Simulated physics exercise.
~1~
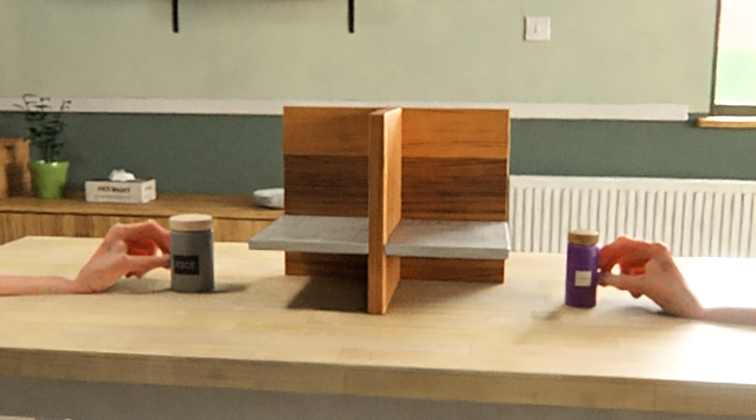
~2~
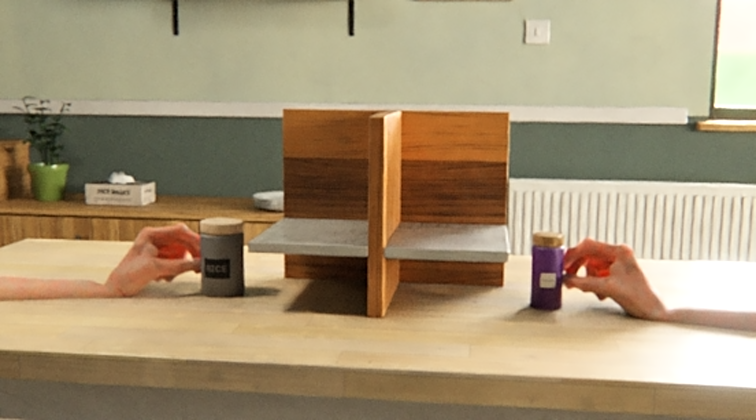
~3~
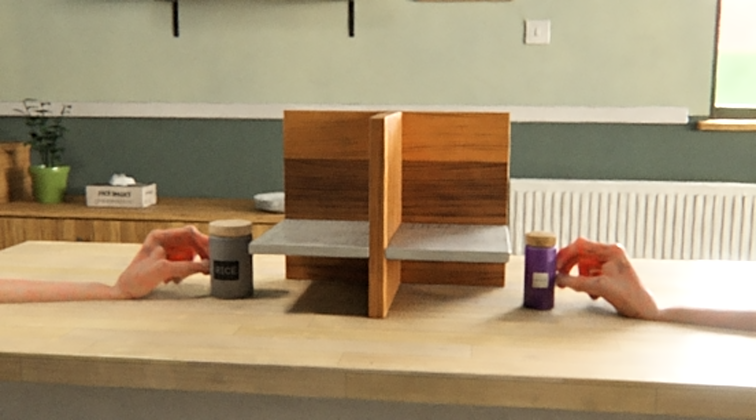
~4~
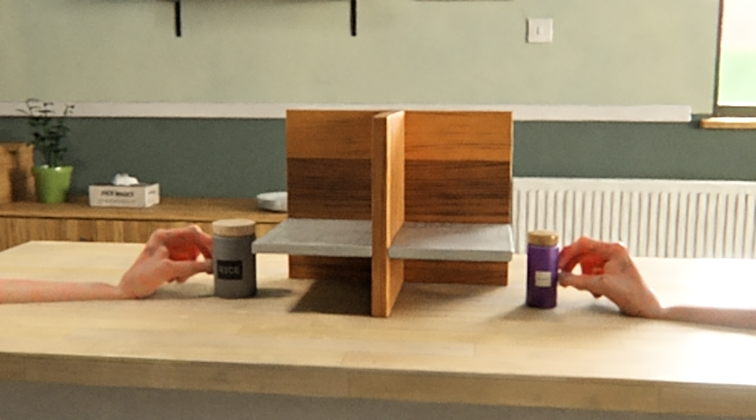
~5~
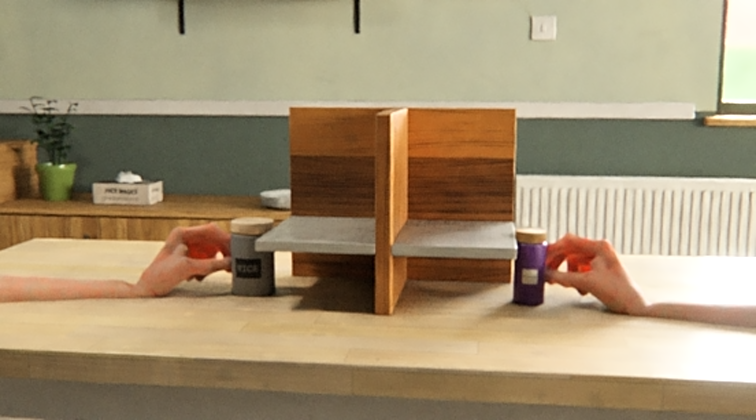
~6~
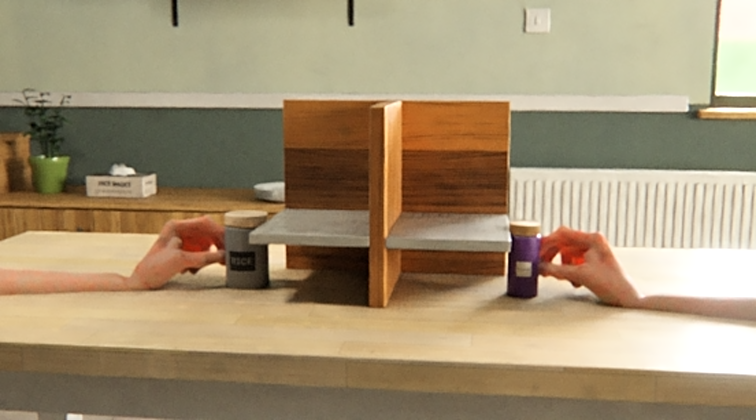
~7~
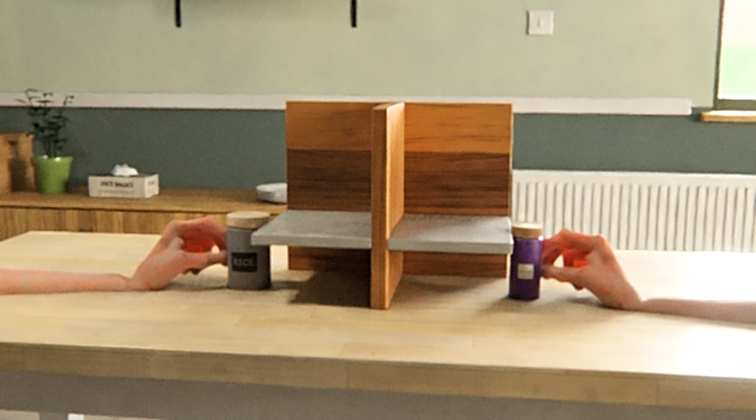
On a kitchen table, two hands sliding a grey jar and a purple shaker inward until both stop at a two-sided shelf.
